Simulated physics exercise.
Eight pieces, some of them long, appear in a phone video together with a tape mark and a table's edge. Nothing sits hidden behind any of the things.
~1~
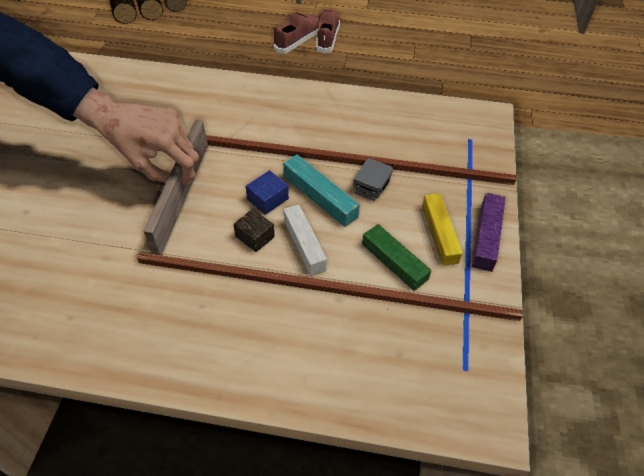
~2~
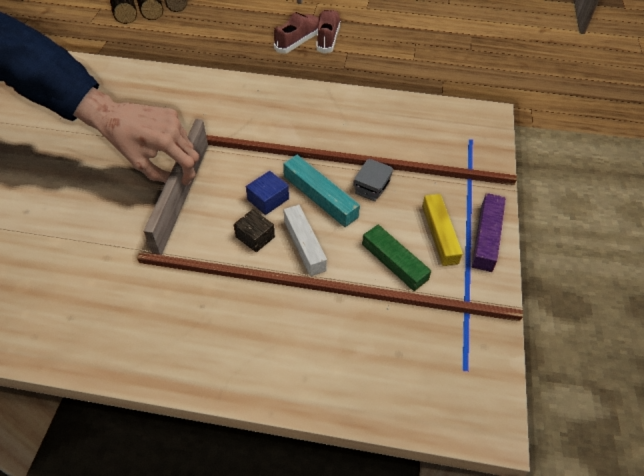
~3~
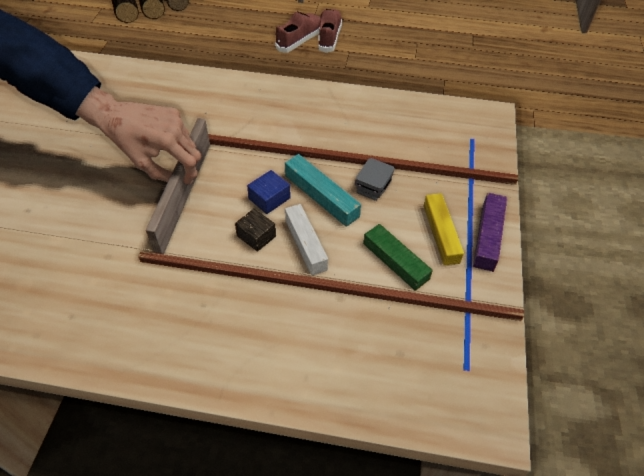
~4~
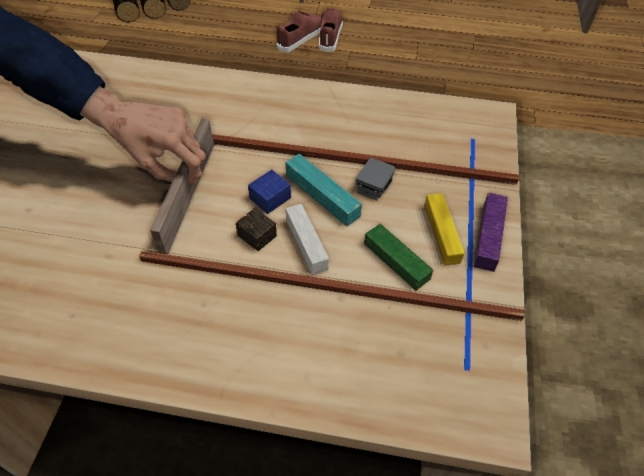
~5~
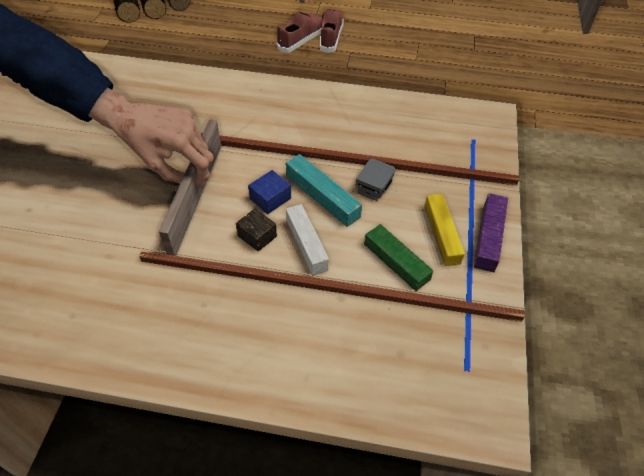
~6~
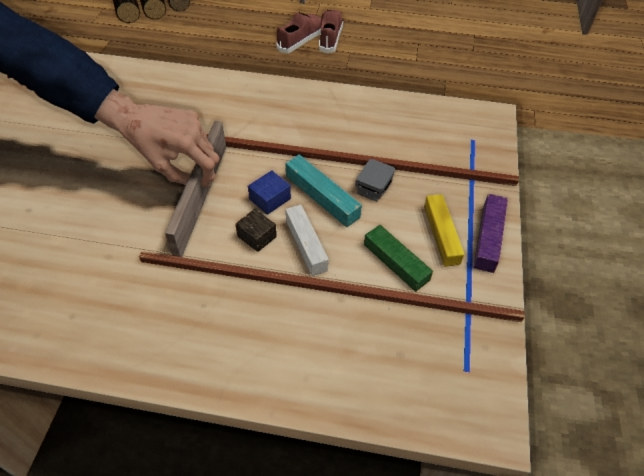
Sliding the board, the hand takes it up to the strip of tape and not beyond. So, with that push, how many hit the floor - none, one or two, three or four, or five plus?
Looks like three or four of them go over the edge, I'd say.
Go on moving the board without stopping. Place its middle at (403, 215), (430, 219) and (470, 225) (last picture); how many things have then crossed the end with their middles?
Going through the three positions, you'd get 0, 1 and 4.
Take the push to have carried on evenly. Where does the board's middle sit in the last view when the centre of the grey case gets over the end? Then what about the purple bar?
I'd say about (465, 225) for the first one and about (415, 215) for the second.
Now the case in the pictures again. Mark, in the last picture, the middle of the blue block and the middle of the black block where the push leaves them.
Going in order: First (495, 231), then (487, 259).
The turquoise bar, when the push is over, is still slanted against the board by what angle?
It measures close to 35 degrees.
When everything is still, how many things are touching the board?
Count recorded: 3.
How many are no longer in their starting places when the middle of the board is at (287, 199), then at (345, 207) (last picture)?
I make it 4 at the first spot and 6 at the other.
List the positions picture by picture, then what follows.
Purple bar (489, 231); yellow stick (441, 229); green bar (396, 257); board (179, 184); tape (468, 237), in the first picture.
Yellow stick (441, 229); blue block (268, 192), in the second picture.
Green bar (397, 256); board (181, 183), in the third picture.
Purple bar (491, 231); turquoise bar (322, 189), in the fourth picture.
Yellow stick (444, 229); grey case (376, 180), in the fifth picture.
Purple bar (491, 232); yellow stick (443, 229); green bar (397, 257); board (199, 186); tape (470, 238), in the sixth picture.
Soon after, none off yet; purple bar at rest near (491, 232); yellow stick at rest near (443, 229); green bar at rest near (397, 257).
Then, none off yet; purple bar at rest near (494, 233); yellow stick moved a little near (464, 230); green bar moved about its own width near (452, 266).
At rest, the number that fall off is three or four; fallen, grey case, green bar, yellow stick and purple bar.
